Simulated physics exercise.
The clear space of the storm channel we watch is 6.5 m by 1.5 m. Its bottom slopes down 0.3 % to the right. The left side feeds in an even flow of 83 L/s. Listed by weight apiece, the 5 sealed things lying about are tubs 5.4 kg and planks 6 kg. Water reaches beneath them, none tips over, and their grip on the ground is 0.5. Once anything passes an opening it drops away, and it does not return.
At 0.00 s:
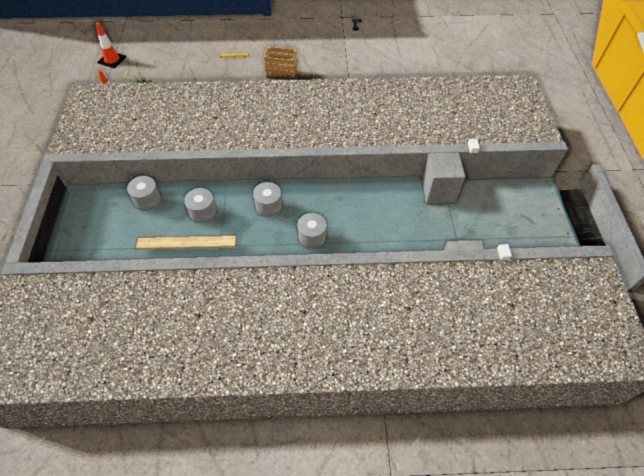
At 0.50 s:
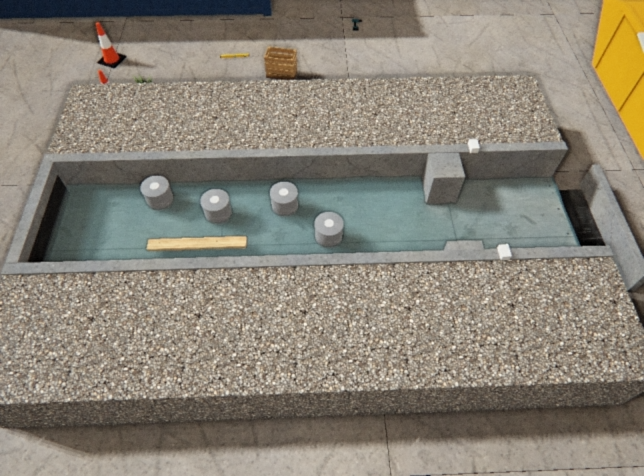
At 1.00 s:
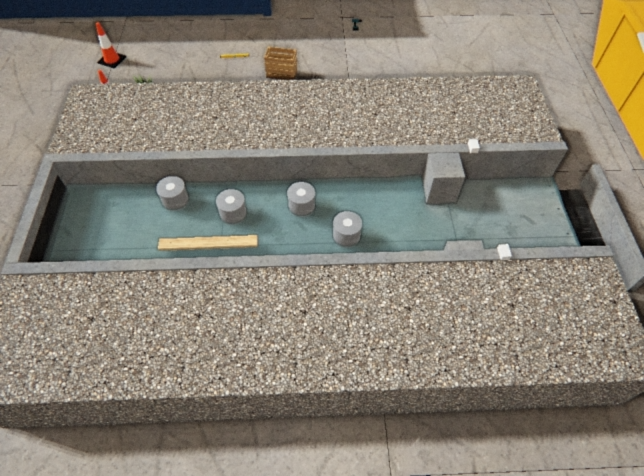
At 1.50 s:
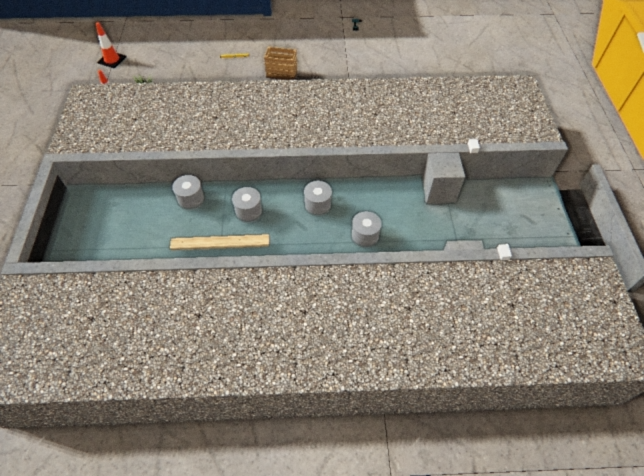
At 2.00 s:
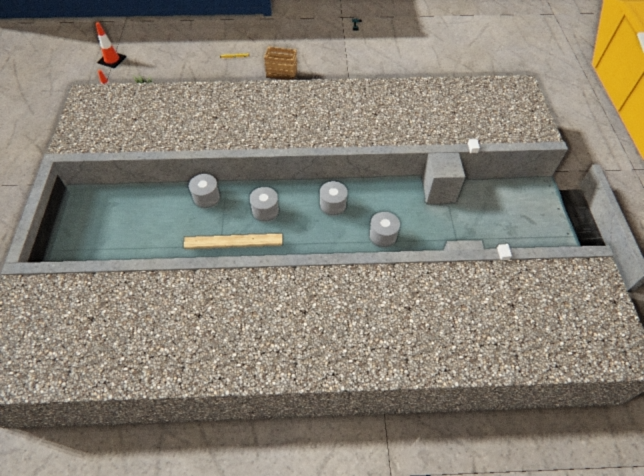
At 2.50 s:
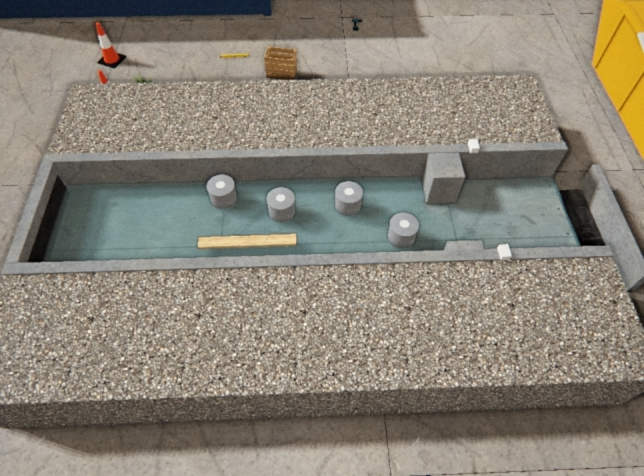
Four round grey tubs and a pale plank drift slowly rightward together along a water-filled channel.
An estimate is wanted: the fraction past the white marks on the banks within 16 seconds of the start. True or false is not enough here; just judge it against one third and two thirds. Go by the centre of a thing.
It lies at or above the upper mark.
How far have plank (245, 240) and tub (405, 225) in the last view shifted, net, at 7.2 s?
The first is 250 cm off, the second is gone out.
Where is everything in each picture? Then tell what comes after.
A tub at (312, 225), afloat; a tub at (267, 193) floats; 13 cm deep round most things; 0 of 5 have shifted, in the first frame.
A tub at (329, 224), afloat, 21 cm from its start; a tub at (284, 192), afloat, 21 cm from its start; about 1080 L in view; 5 of 5 have shifted, in the second frame.
A tub at (348, 223) floats, 43 cm from its start; a tub at (301, 193) floats, 43 cm from its start; about 1080 L in view; 5 of 5 have shifted, in the third frame.
A tub at (367, 223), afloat, 67 cm from its start; a tub at (318, 192), afloat, 64 cm from its start; about 1080 L in view; 5 of 5 have shifted, in the fourth frame.
A tub at (385, 223) floats, 89 cm from its start; a tub at (334, 192), afloat, 84 cm from its start; 14 cm deep round most things; 5 of 5 have shifted, in the fifth frame.
A tub at (404, 224), afloat, 112 cm from its start; a tub at (349, 192), afloat, 104 cm from its start; 13 cm deep round most things; 5 of 5 have shifted, in the sixth frame.
After 3.5 s 0 of 5 are over the mark; 5 afloat.
After 7.2 s 2 of 5 are over the mark; 3 afloat.
After 12.0 s 5 of 5 are over the mark; 0 afloat.
After 16.0 s 5 of 5 are over the mark; 0 afloat.
